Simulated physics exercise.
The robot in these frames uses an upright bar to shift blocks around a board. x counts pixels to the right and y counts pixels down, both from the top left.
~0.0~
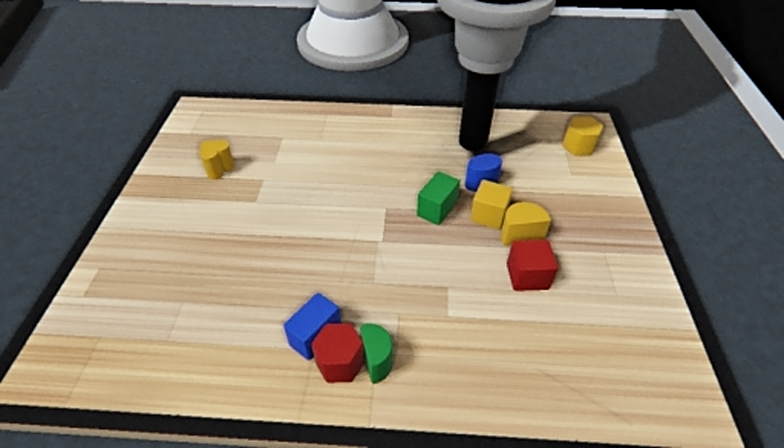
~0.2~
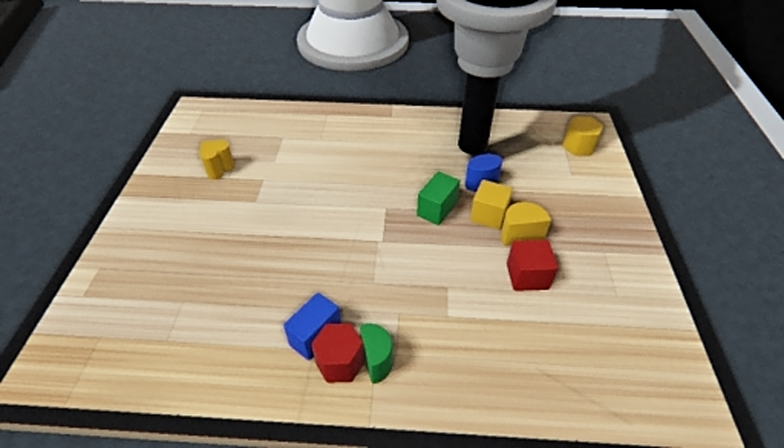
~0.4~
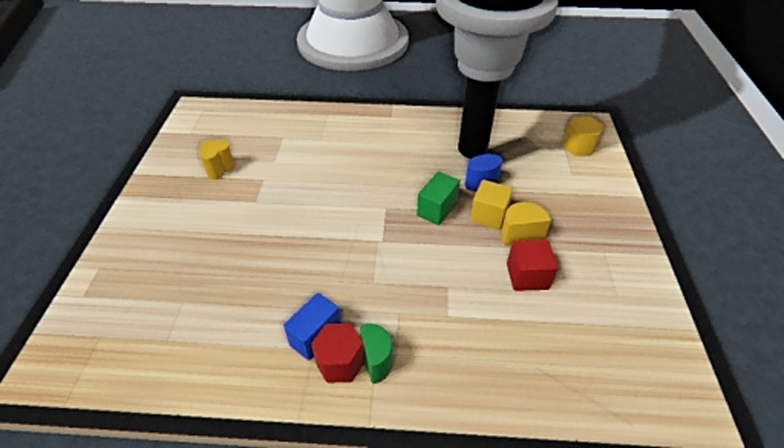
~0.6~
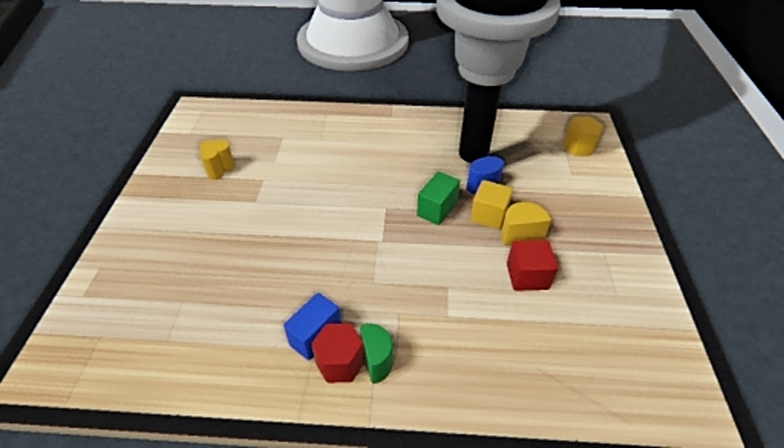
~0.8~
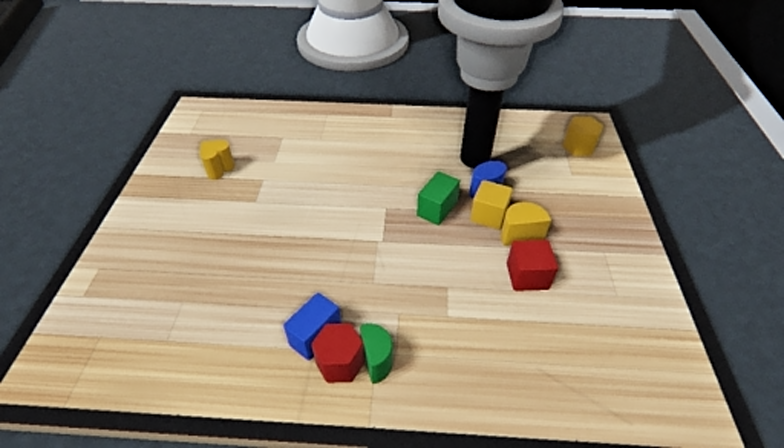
A light wooden board with a black border lies on a dark grey surface, seen from above at an angle by a still camera. A robot's black upright bar stands near a blue block at upper right, close to green, yellow and red blocks, with another group lower down and single yellow blocks toward both upper corners. The bar shifts slightly toward the viewer, nudging the blue block slightly nearer and rightward, while the others stay still.
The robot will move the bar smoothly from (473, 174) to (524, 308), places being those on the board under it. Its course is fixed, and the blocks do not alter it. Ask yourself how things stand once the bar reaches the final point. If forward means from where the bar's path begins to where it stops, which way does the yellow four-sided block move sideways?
With start-to-end as forward, it shifts right.
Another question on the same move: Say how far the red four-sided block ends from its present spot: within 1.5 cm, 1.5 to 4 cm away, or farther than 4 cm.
That one ends up more than 4 cm from where it is now.
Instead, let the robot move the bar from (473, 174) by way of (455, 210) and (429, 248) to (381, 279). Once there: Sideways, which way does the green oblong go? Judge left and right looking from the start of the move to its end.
The green oblong goes right.
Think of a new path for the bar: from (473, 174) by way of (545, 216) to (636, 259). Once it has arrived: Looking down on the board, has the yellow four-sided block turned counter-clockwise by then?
Answer: No.
The first path, step by step. One third of the way, bar (489, 198); blue elliptical block (499, 212), turned 35° clockwise; yellow four-sided block (494, 233); yellow D-shaped block (536, 221), turned 35° anticlockwise.
Two thirds of the way, bar (506, 243); blue elliptical block (515, 261), turned 50° clockwise; yellow four-sided block (496, 281); yellow D-shaped block (547, 227), turned 55° anticlockwise; red four-sided block (555, 281), turned 25° anticlockwise.
At the end, bar (528, 294); green oblong in place; blue elliptical block (534, 318), turned 65° clockwise; yellow four-sided block (489, 310), turned 60° clockwise; yellow D-shaped block (547, 227), turned 55° anticlockwise; red four-sided block (578, 306), turned 95° anticlockwise.
